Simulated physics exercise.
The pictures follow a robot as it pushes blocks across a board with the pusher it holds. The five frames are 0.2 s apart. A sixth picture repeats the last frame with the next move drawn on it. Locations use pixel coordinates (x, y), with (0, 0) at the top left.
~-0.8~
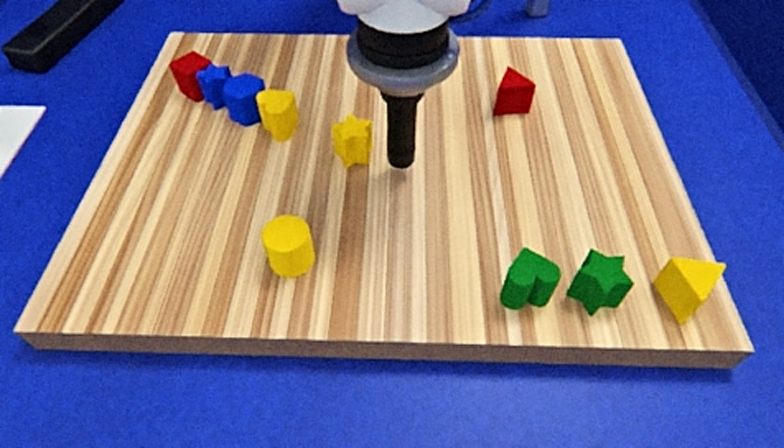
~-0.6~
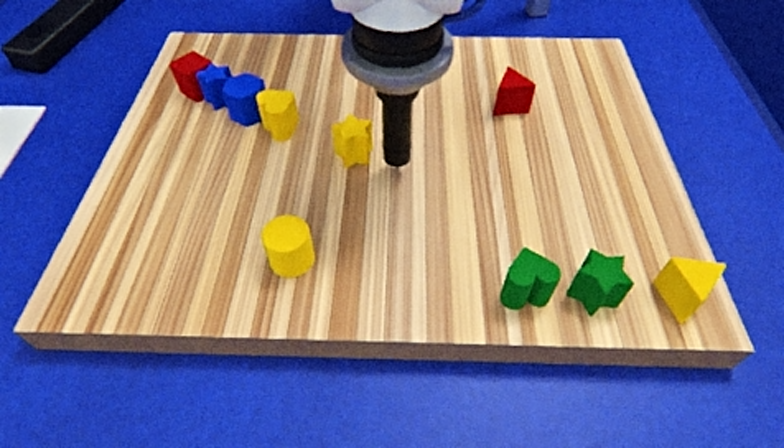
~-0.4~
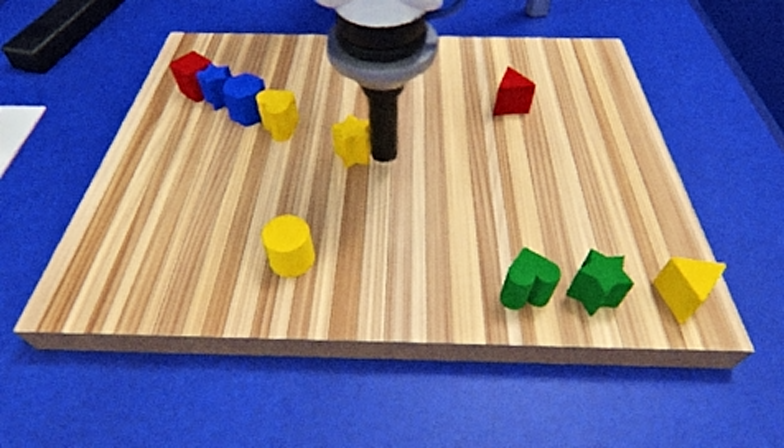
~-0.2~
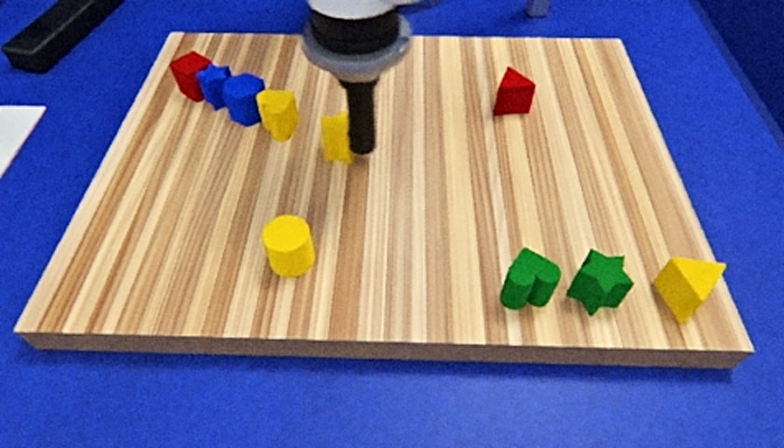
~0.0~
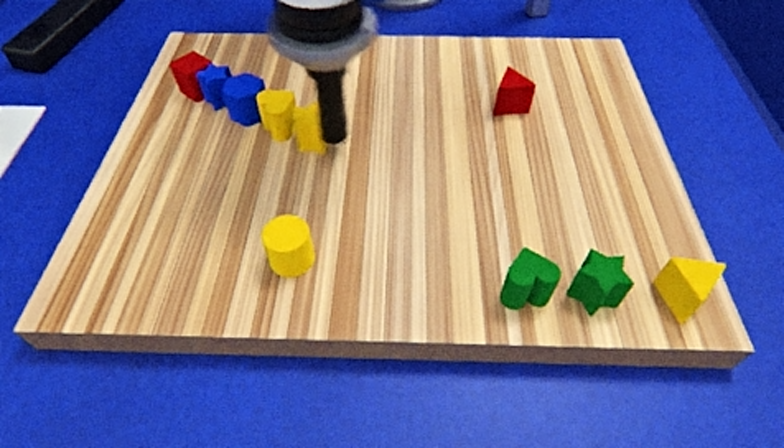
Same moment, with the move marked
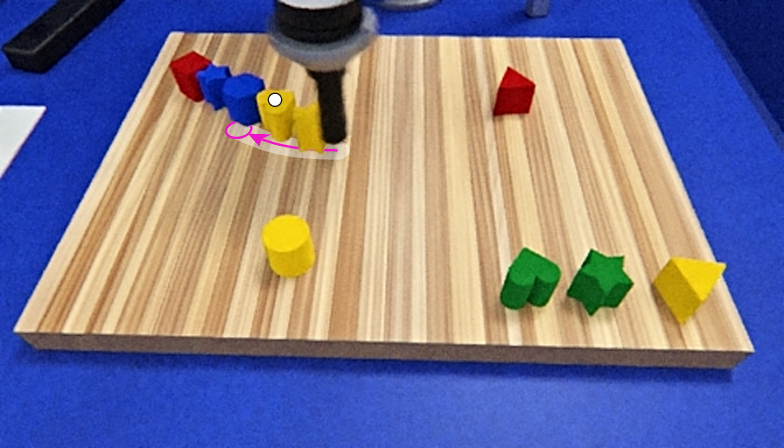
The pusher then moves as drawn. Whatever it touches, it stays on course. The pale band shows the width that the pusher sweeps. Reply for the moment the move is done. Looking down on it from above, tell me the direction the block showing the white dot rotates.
From above, clockwise.
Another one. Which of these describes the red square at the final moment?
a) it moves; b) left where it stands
a (it moves)
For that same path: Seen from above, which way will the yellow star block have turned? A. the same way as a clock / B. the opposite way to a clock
A - the same way as a clock.
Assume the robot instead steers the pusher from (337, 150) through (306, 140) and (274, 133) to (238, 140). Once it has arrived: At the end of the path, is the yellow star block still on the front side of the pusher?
That would be a yes.
Drawn move, from (337, 150) over (301, 148) and (267, 141) to (239, 129); the dot is on the yellow heart block.
What follows on the original path. One third of the way, pusher (298, 135); red square (185, 60); blue star block (206, 70); blue hexagonal block (238, 77), turned 30° anticlockwise; yellow heart block (258, 94), turned 55° clockwise; yellow star block (273, 111).
Two thirds of the way, pusher (263, 128); red square (179, 57); blue star block (200, 67); blue hexagonal block (233, 65), turned 65° anticlockwise; yellow heart block (254, 78), turned 85° clockwise; yellow star block (250, 98), turned 30° clockwise.
At the end, pusher (235, 116); red square (179, 57); blue star block (200, 67); blue hexagonal block (234, 60), turned 80° anticlockwise; yellow heart block (260, 71), turned 85° clockwise; yellow star block (234, 84), turned 60° clockwise.
